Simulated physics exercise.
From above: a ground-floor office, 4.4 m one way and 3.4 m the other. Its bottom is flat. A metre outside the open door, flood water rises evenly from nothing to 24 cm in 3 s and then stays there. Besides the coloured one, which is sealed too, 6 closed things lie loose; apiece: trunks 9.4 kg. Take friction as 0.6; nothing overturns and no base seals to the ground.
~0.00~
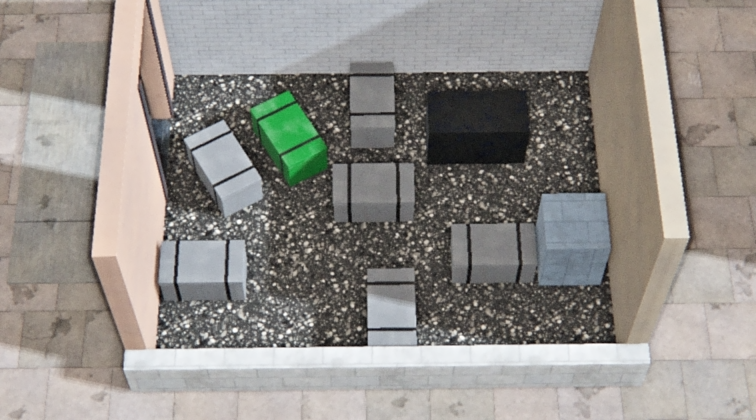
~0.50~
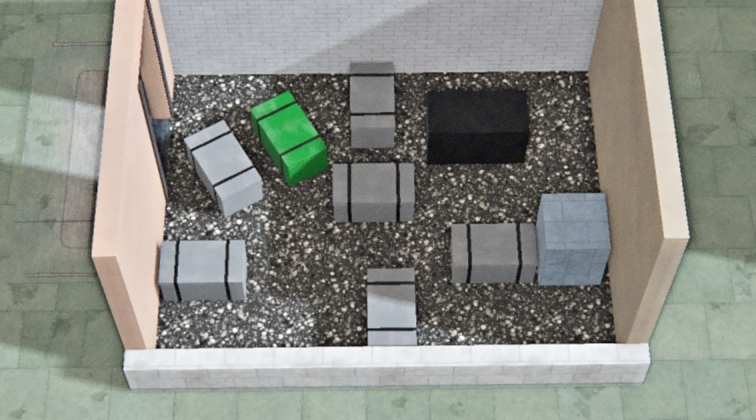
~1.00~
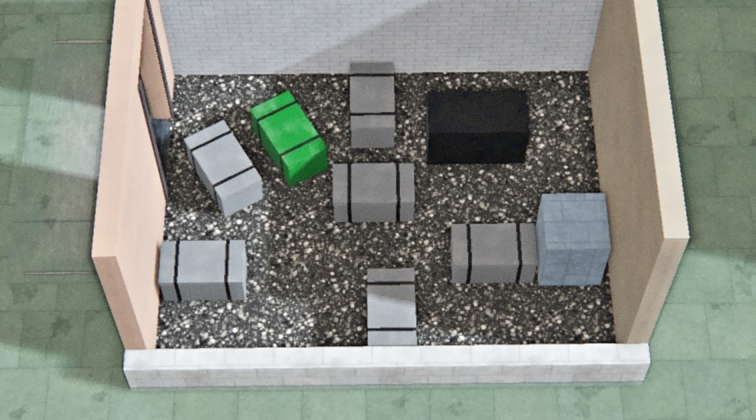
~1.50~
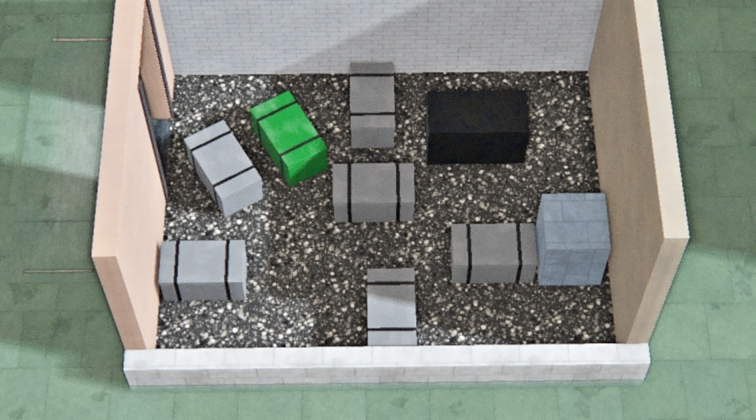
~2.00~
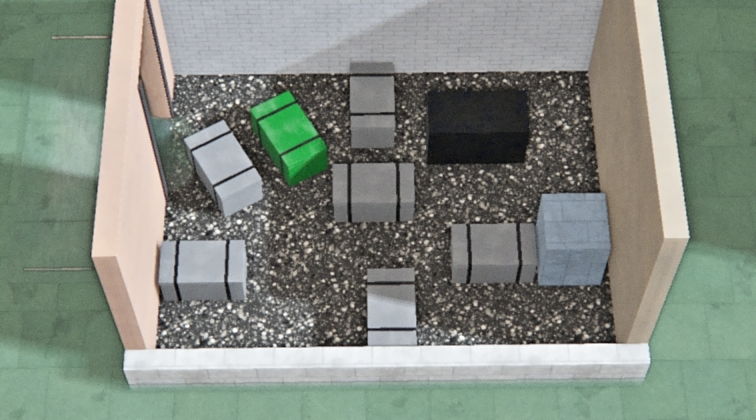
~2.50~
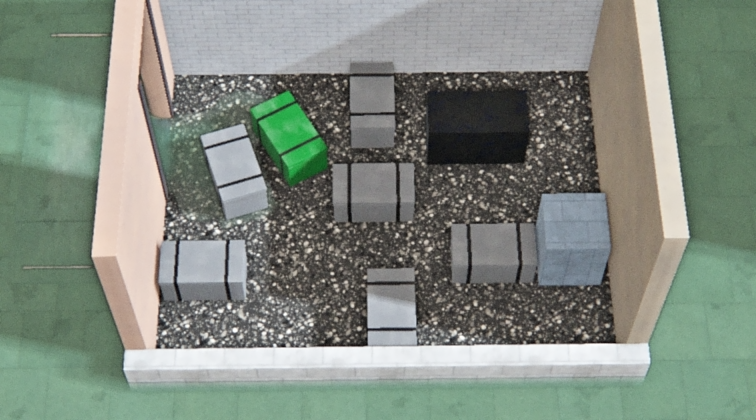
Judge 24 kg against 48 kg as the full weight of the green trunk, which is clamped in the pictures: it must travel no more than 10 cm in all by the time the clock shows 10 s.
I expect that neither weight holds it.
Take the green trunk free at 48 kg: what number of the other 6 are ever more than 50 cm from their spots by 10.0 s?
I count 4.
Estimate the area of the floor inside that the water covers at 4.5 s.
Roughly 7.5 m2.
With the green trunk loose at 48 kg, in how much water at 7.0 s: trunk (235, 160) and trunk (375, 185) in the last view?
About 8 and 4 cm.
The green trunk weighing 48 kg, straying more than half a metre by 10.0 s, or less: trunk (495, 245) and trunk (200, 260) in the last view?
In turn: Short of it, less.
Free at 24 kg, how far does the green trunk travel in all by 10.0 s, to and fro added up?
About 80 cm.
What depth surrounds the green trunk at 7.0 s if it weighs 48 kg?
About 7 cm.
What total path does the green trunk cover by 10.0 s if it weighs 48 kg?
Some 50 cm in all.
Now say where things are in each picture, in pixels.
In the first frame, the green trunk at (288, 128) rests on the ground; water covers 0.0 m2; 0 of 7 have shifted.
In the second frame, the green trunk at (288, 128), on the bottom; 0.0 m2 under water; 0 of 7 have shifted.
In the third frame, the green trunk at (288, 128), on the bottom; 0.0 m2 under water; 0 of 7 have shifted.
In the fourth frame, the green trunk at (288, 128) rests on the ground; 0.0 m2 under water; 0 of 7 have shifted.
In the fifth frame, the green trunk at (288, 128), on the bottom; water covers 0.2 m2; 0 of 7 have shifted.
In the sixth frame, the green trunk at (288, 128), on the bottom; water covers 1.0 m2; 1 of 7 have shifted.
After 3.5 s the green trunk would be 21 cm from its start with 24 kg and 0 cm from its start with 48 kg; 7 cm of water round it then.
After 4.5 s the green trunk would be 72 cm from its start with 24 kg and 18 cm from its start with 48 kg; 7 cm of water round it then.
After 7.0 s the green trunk would be 72 cm from its start with 24 kg and 23 cm from its start with 48 kg; 7 cm of water round it then.
After 10.0 s the green trunk would be 73 cm from its start with 24 kg and 47 cm from its start with 48 kg; 9 cm of water round it then.
